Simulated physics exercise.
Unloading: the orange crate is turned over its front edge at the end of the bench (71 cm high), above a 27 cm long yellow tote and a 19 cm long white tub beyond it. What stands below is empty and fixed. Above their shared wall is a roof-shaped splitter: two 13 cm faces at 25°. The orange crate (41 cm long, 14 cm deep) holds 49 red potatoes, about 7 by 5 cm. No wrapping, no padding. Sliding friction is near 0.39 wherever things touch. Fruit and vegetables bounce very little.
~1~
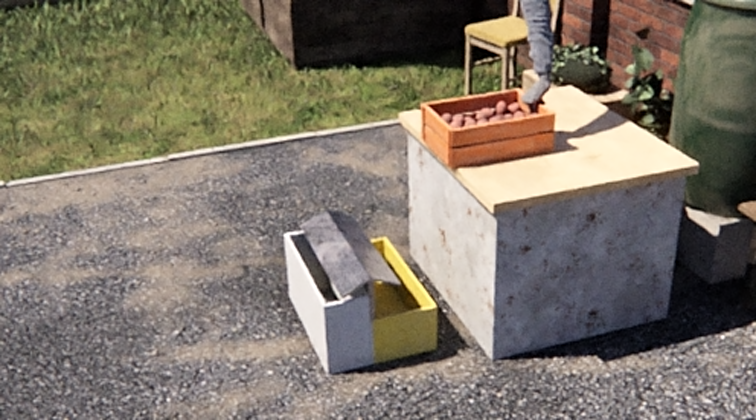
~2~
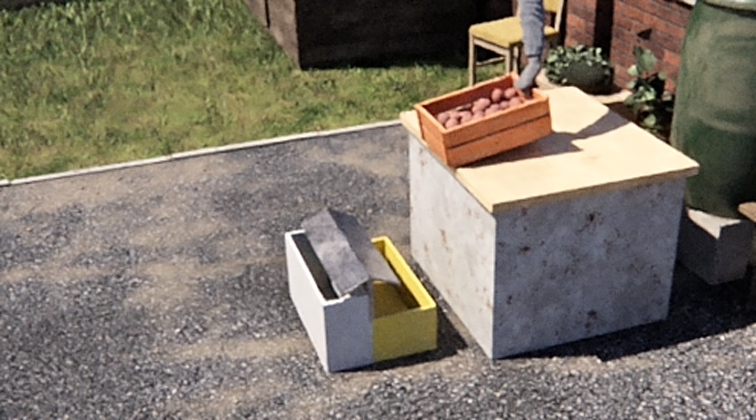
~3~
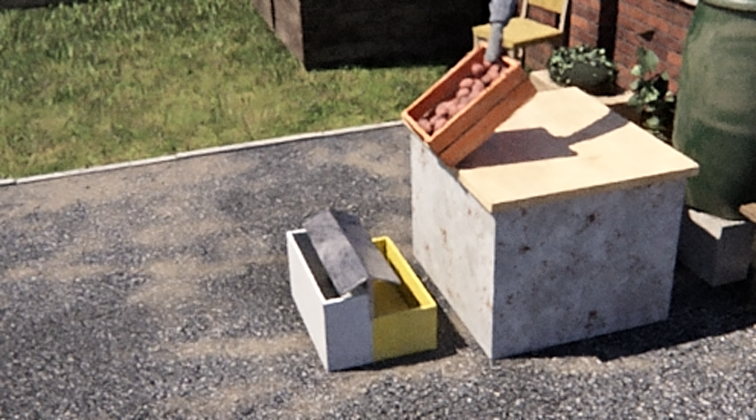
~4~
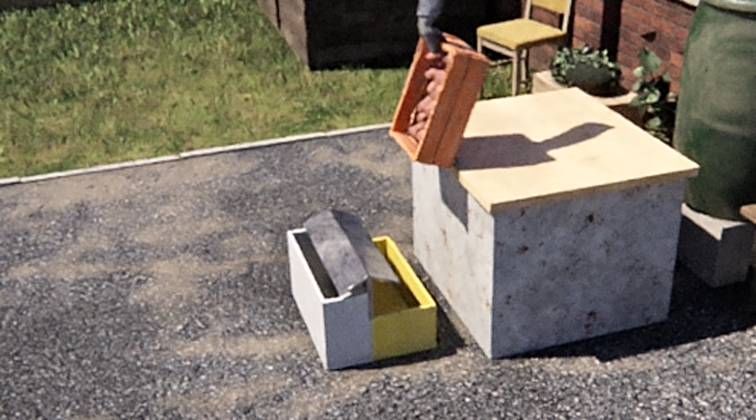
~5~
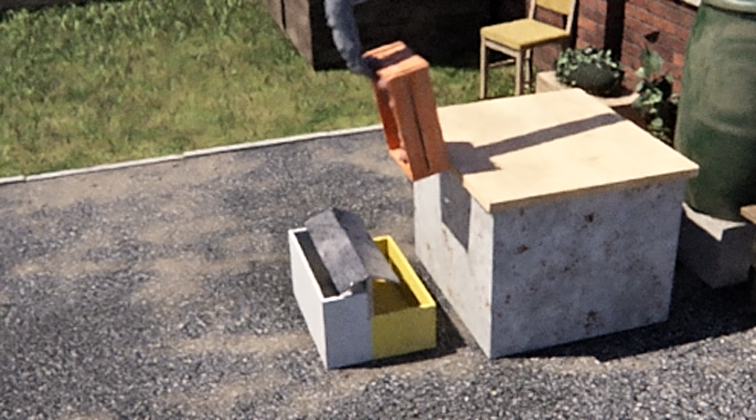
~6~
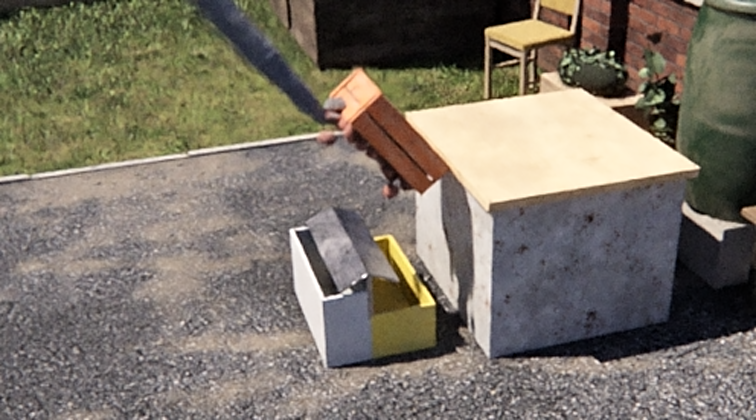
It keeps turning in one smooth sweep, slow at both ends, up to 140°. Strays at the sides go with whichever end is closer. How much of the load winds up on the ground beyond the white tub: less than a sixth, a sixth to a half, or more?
Upwards of half of the red potatoes end on the ground beyond the white tub.
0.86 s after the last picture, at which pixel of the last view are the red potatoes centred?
Around (190, 348).
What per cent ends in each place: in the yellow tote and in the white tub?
Roughly 25 and 0 per cent.
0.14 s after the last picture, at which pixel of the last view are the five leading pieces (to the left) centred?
Near (262, 241).
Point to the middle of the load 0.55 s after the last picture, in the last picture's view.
Around (235, 340).
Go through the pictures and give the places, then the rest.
In the first picture (places track the rim corner closest to us here), orange crate (454, 130); yellow tote (375, 319); tipped 0°; all still inside.
Orange crate (447, 131); tipped 10°, in the second picture.
Orange crate (431, 138); tipped 36°, in the third picture.
Orange crate (415, 157); tipped 69°, in the fourth picture.
Orange crate (412, 179); tipped 102°, in the fifth picture.
Orange crate (419, 193); yellow tote (374, 314); tipped 128°; 11 out, the lowest potato at (391, 191), in the sixth picture.
Then, 0.14 s after the last picture, tilt 140°; 49 in the air.
Then, 0.31 s after the last picture, tilt 140°; 10 in the yellow tote, 22 on the ground beyond the white tub and 17 in the air.
Then, 0.55 s after the last picture, tilt 140°; 8 in the yellow tote, 2 on the ground short of the yellow tote, 32 on the ground beyond the white tub and 7 in the air.
Final count (0.86 s after the last picture), 13 in the yellow tote, 3 on the ground short of the yellow tote and 33 on the ground beyond the white tub. Asked share, 33 of 49, 67 per cent.
